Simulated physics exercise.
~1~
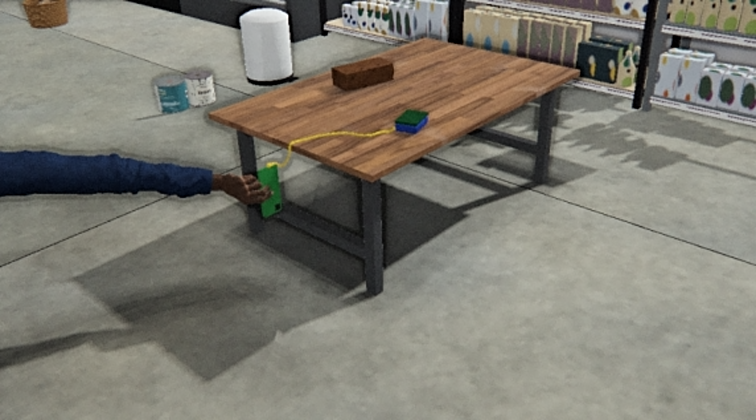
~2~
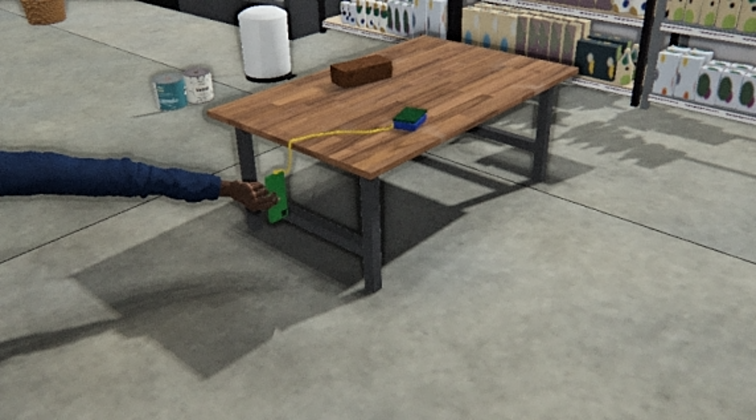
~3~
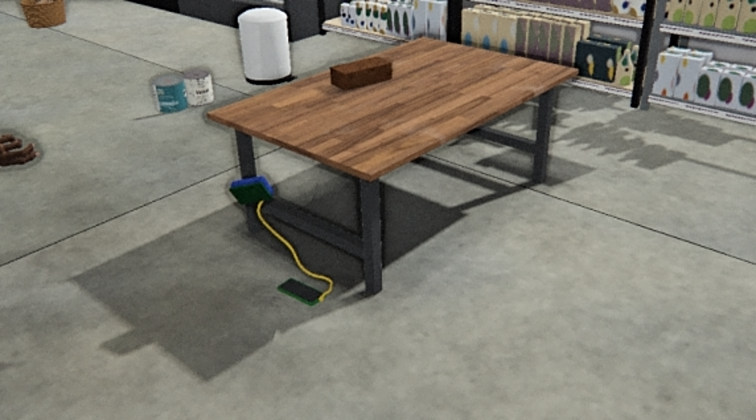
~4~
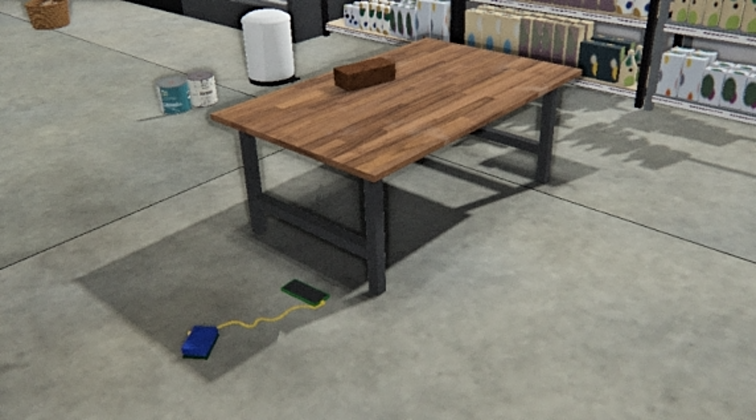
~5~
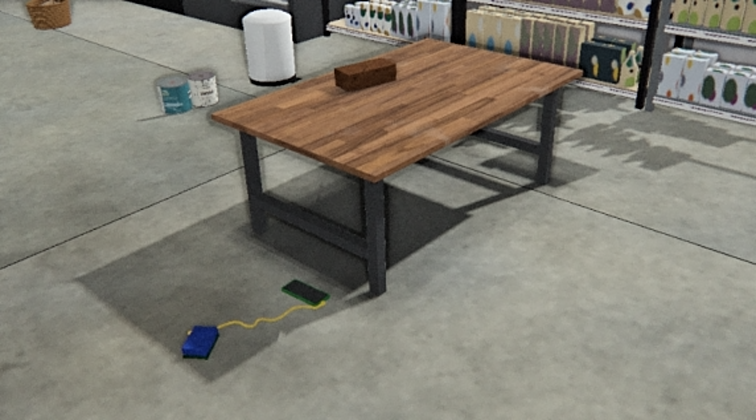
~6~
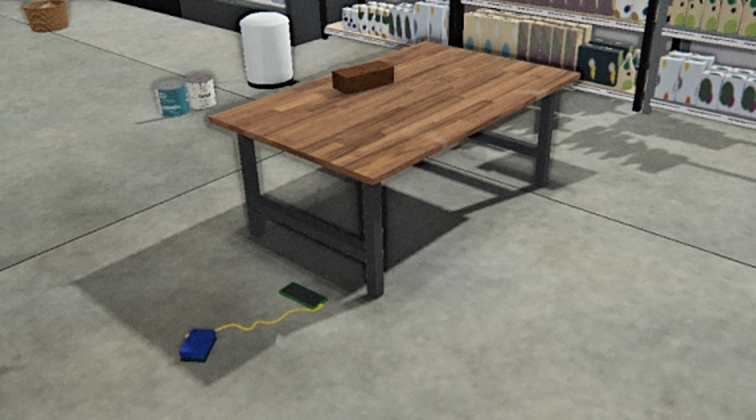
The clip shows a hand holding a green phone beside a wooden table, tied by a yellow string to a sponge near a brick. The hand lets go, the phone drops, and the sponge is pulled over the edge; both end on the floor while the brick stays put.
